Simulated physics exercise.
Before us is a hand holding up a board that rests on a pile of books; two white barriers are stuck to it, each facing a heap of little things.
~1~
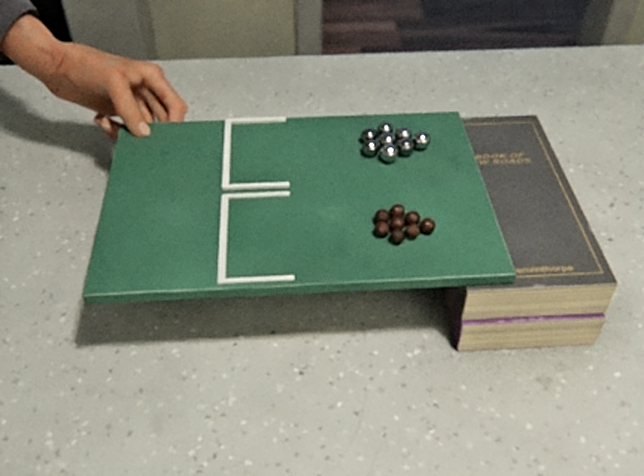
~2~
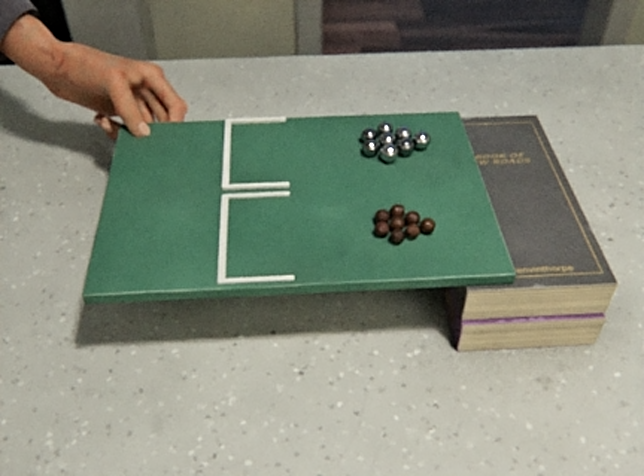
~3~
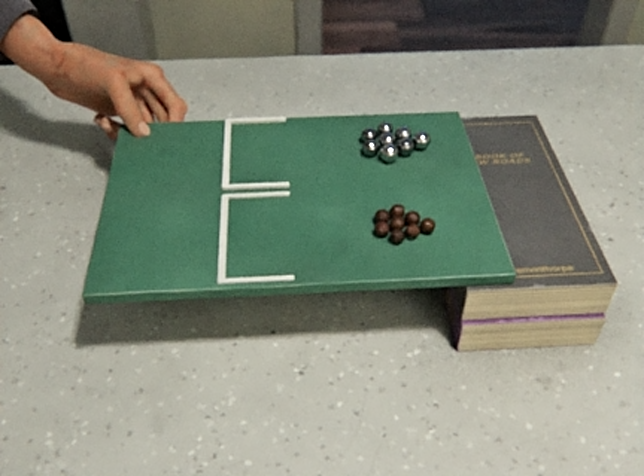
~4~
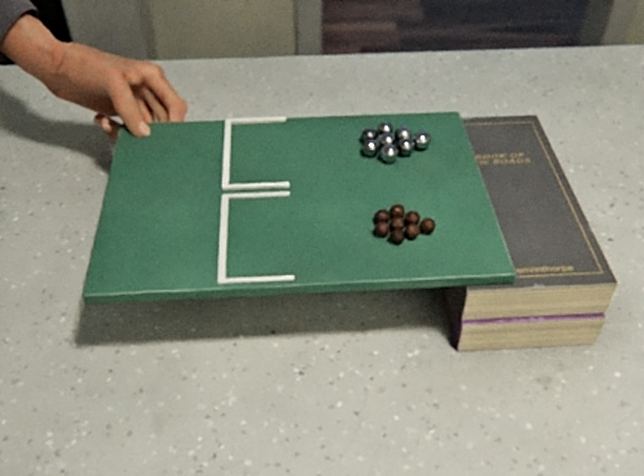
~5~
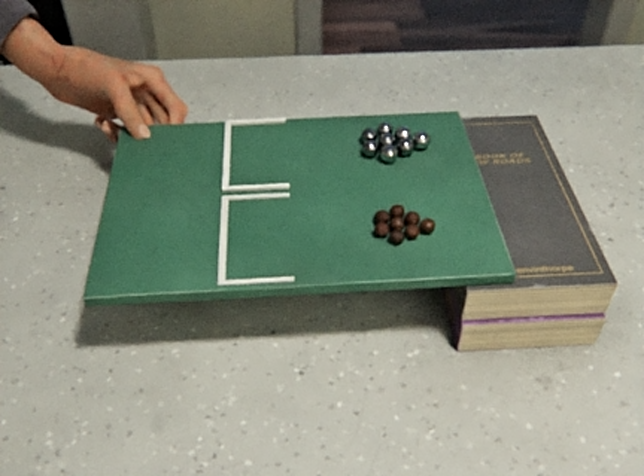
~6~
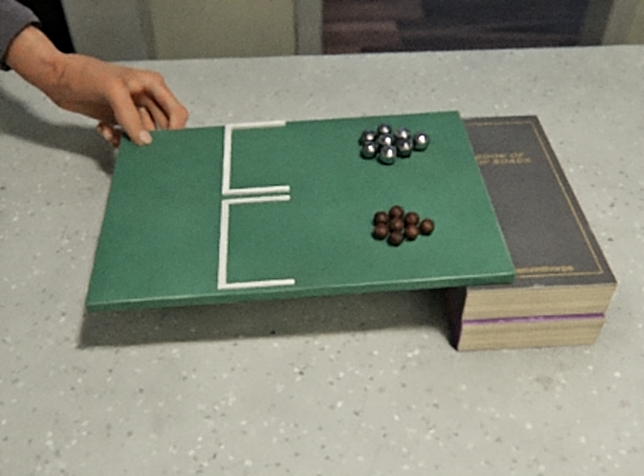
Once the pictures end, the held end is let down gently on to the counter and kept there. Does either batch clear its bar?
At the fences the front batch goes beyond and the back batch goes beyond.
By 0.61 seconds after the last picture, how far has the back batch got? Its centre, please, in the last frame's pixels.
In the last picture's pixels, the middle is around (276, 177).
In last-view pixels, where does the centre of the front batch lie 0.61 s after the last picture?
Its centre is near (279, 262).
Then, 0.29 s after the last picture, board sloping at 9°; front batch on its way down; back batch on its way down.
Then, 0.61 s after the last picture, board resting at 14°; front batch on its way down; back batch on its way down.
Then, 0.98 s after the last picture, board resting at 14°; front batch all past its bar; back batch all past its bar.
By the end, board resting at 14°; front batch all past its bar; back batch all past its bar.
